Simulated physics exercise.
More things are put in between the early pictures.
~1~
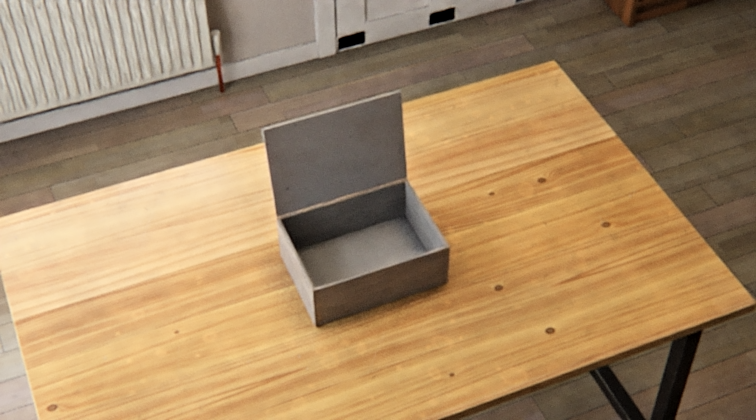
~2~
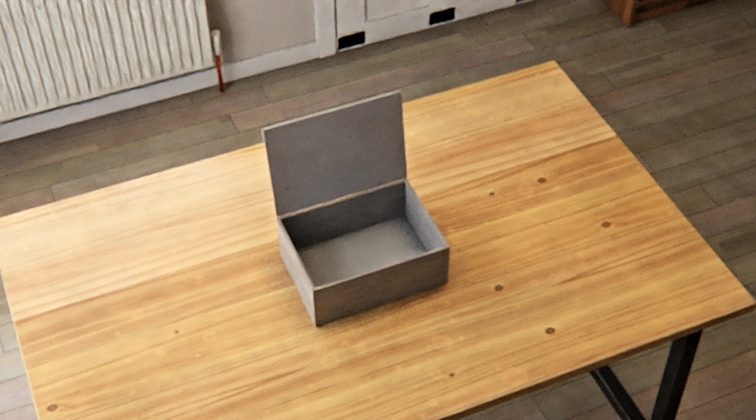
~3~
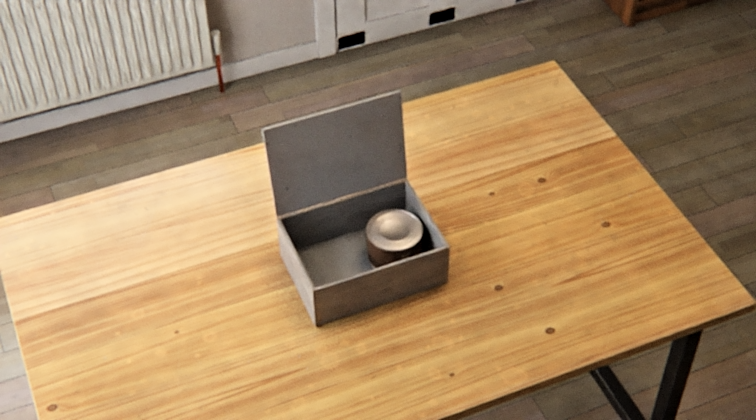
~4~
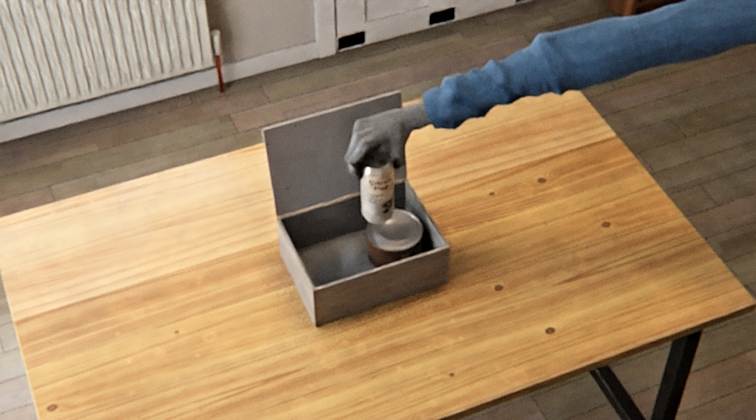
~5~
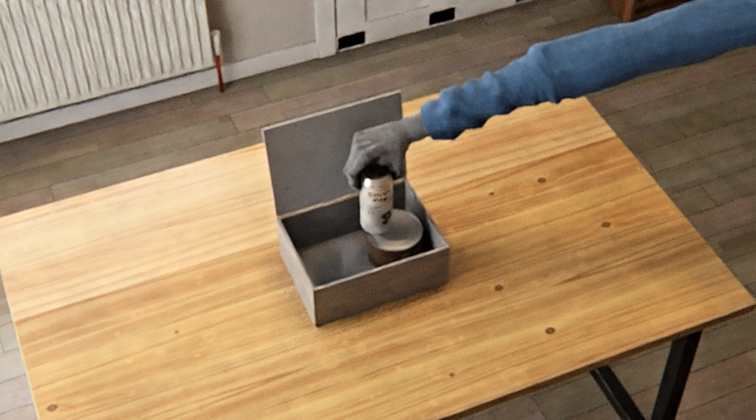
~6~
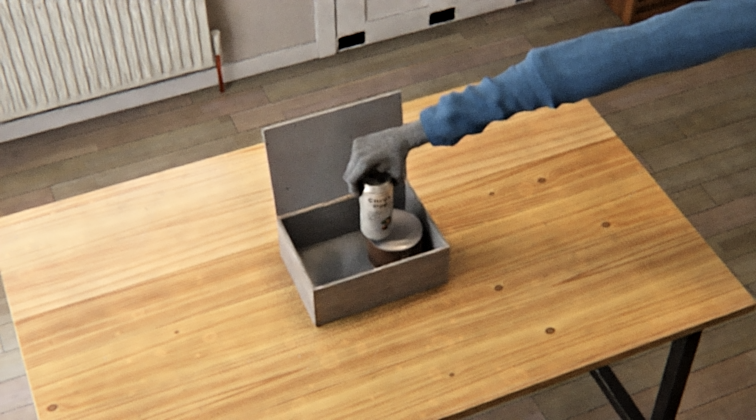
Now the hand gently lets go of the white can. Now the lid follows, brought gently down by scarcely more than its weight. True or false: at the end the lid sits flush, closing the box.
False, a gap remains.
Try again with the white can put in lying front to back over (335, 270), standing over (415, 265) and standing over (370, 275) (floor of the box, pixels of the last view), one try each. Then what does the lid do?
Okay, so first it closes properly, then it doesn't close, and last it closes properly.
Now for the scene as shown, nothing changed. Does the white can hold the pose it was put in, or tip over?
The white can ends up tilted.
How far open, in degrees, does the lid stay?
Roughly 18 degrees above the rim.
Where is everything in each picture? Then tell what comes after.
In the first frame, the last thing is not in view yet.
In the second frame, the last thing is not in view yet.
In the third frame, the last thing is not in view yet; brown tub (394, 242).
In the fourth frame, coming down; white can (378, 188); brown tub (394, 242).
In the fifth frame, coming down; white can (376, 199); brown tub (394, 242).
In the sixth frame, put in, still held; white can (376, 205); brown tub (394, 242).
Then, 1.60 s on from there, lid 63° above the rim.
Then, 2.20 s on from there, lid 26° above the rim; white can on its side near (396, 247).
In the end, lid 18° above the rim; toppled in the box, white can; brown tub unmoved. At the end, from the last picture's camera, white can near (395, 245).
